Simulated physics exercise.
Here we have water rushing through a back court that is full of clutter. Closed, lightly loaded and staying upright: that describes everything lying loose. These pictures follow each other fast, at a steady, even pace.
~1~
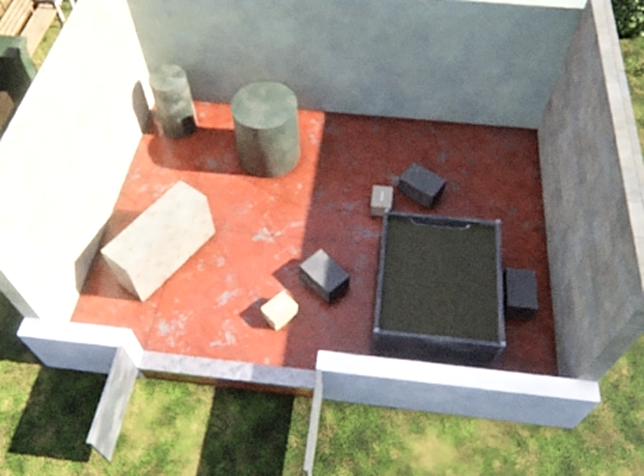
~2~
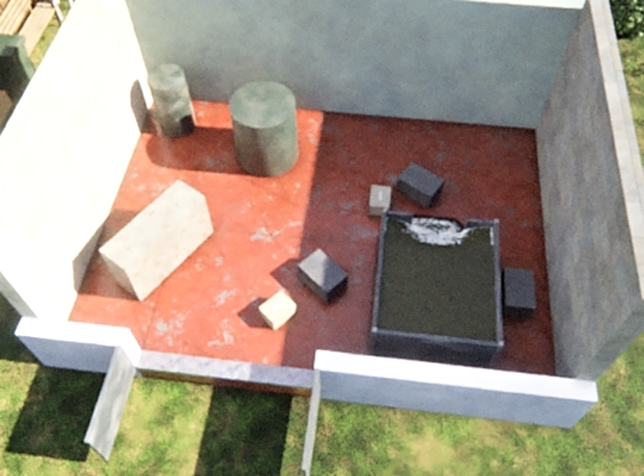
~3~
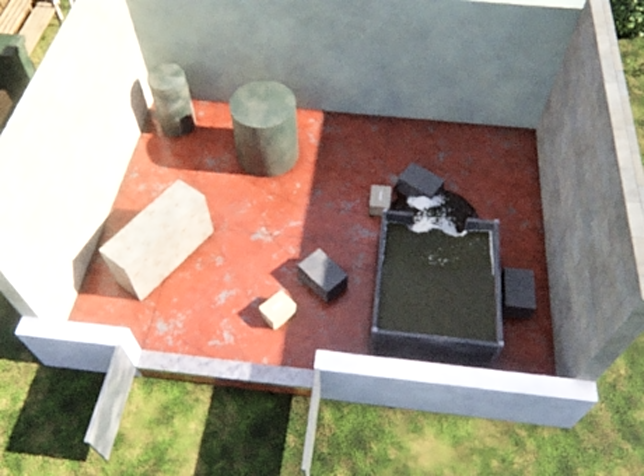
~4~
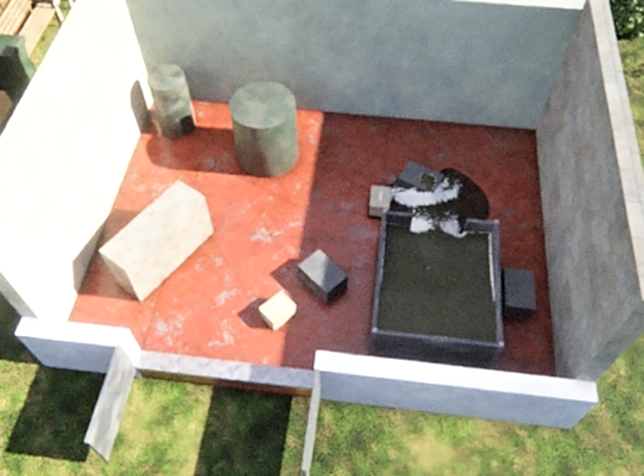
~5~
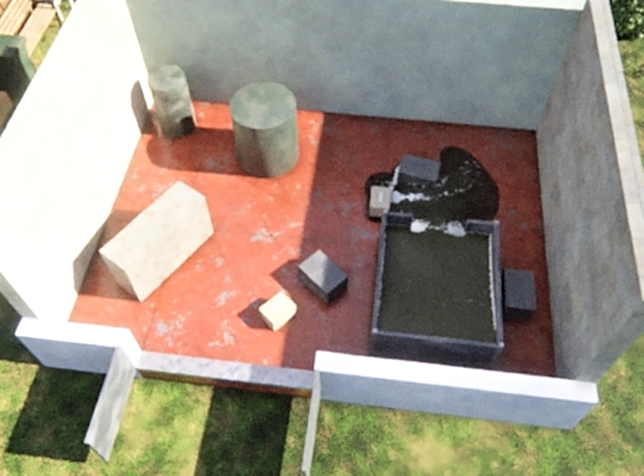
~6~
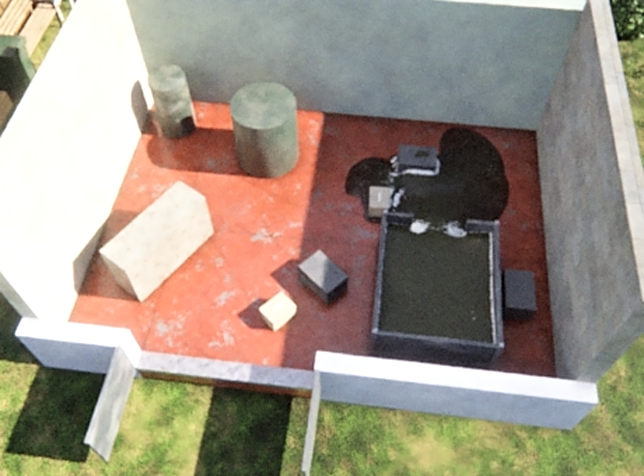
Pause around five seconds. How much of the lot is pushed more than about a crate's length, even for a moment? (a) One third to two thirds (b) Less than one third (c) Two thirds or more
b.
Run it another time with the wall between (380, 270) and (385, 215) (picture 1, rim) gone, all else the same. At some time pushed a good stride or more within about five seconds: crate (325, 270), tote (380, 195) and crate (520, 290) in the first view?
Travels that far, falls short, falls short.
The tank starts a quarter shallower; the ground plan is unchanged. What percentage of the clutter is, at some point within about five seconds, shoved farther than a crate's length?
I'd say close to 20 per cent of the things.
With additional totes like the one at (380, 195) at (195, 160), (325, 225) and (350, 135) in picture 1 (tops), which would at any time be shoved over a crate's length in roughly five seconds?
The first sits tight, the second sits tight and the third travels far.
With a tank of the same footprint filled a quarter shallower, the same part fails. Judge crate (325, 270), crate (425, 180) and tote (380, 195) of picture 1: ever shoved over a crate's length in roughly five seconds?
As asked: Fell short, went the distance, fell short.
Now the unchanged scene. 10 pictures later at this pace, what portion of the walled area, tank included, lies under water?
35 in a hundred, roughly.
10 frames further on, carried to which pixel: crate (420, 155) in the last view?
Roughly at (403, 110).
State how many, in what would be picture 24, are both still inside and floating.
You get 1.
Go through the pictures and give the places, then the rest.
A crate at (423, 179) rests on the ground; a tote at (382, 197), on the bottom; 0 of 5 have shifted, in the first frame.
A crate at (422, 179) rests on the ground; a tote at (380, 196), on the bottom; 0 of 5 have shifted, in the second frame.
A crate at (422, 179) rests on the ground; a tote at (381, 196), on the bottom; 0 of 5 have shifted, in the third frame.
A crate at (421, 176), on the bottom, close to its start; a tote at (381, 197) rests on the ground; 1 of 5 have shifted, in the fourth frame.
A crate at (420, 167) rests on the ground, close to its start; a tote at (381, 197), on the bottom; 1 of 5 have shifted, in the fifth frame.
A crate at (418, 156), on the bottom, a stride from its start; a tote at (380, 197) rests on the ground; 1 of 5 have shifted, in the sixth frame.
A moment on, 1 of 5 are well off their spots; 0 afloat.
Next, 1 of 5 are well off their spots; 1 afloat.
Later, 1 of 5 are well off their spots; 1 afloat.
In the end, 1 of 5 are well off their spots, and 1 have been at some point; 0 afloat.
